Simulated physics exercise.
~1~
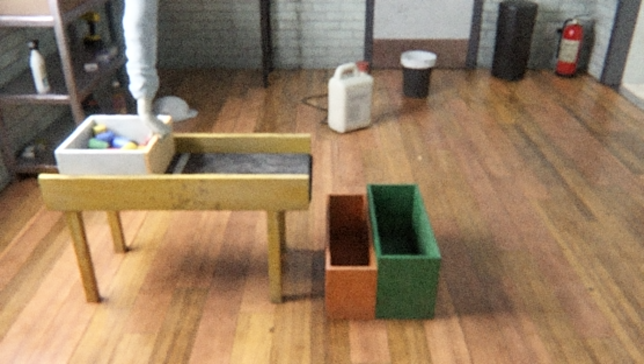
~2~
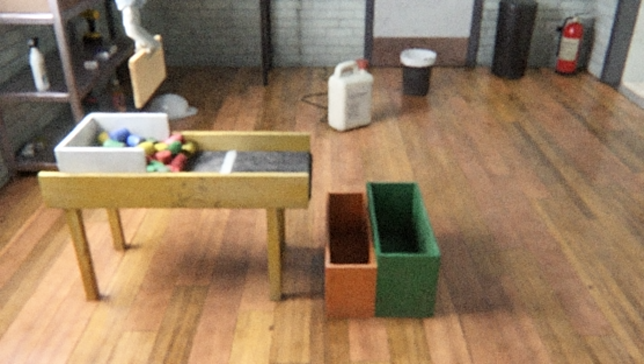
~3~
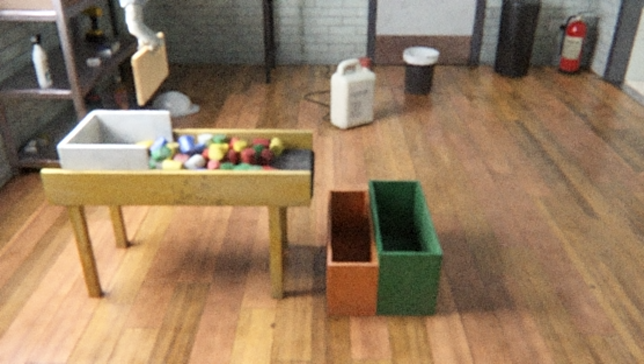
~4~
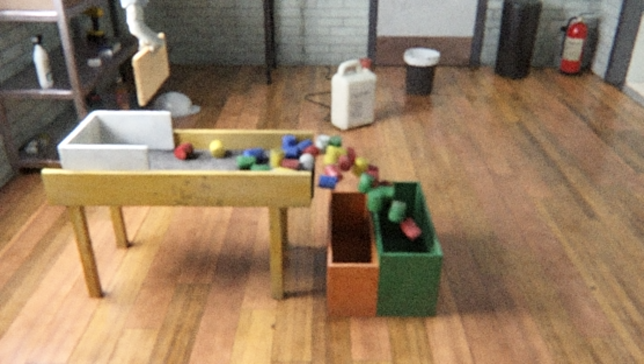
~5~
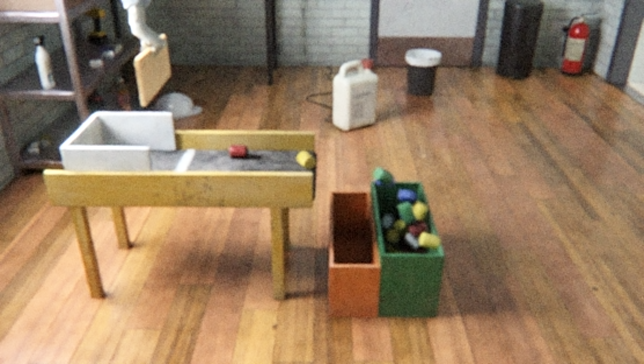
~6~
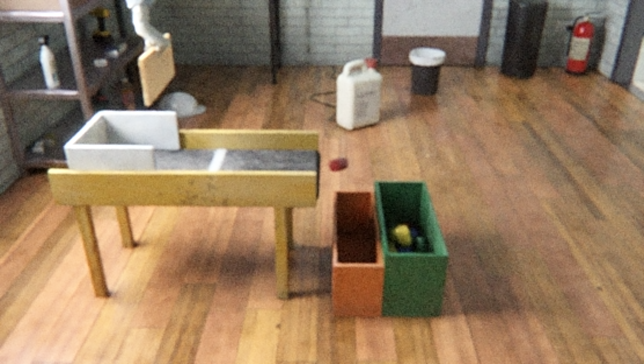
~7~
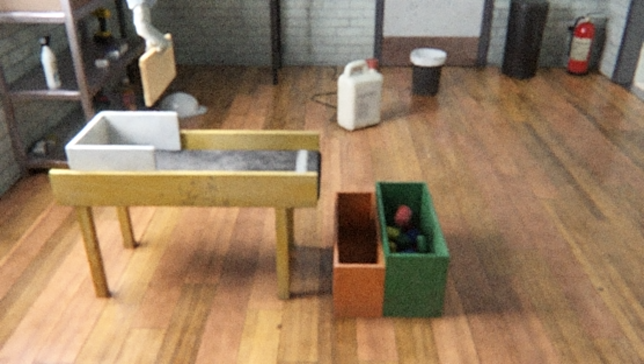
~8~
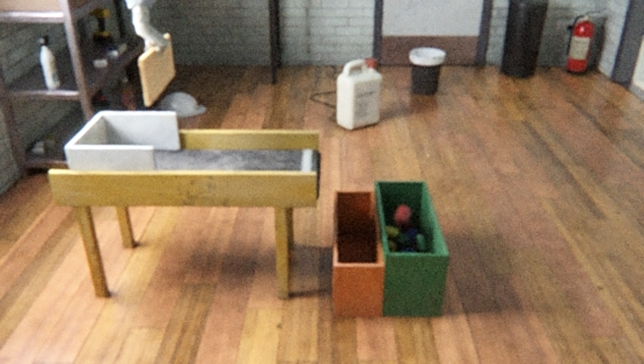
In a workshop, a hand lifts a gate and colourful pieces ride a belt rightward into a green tote.
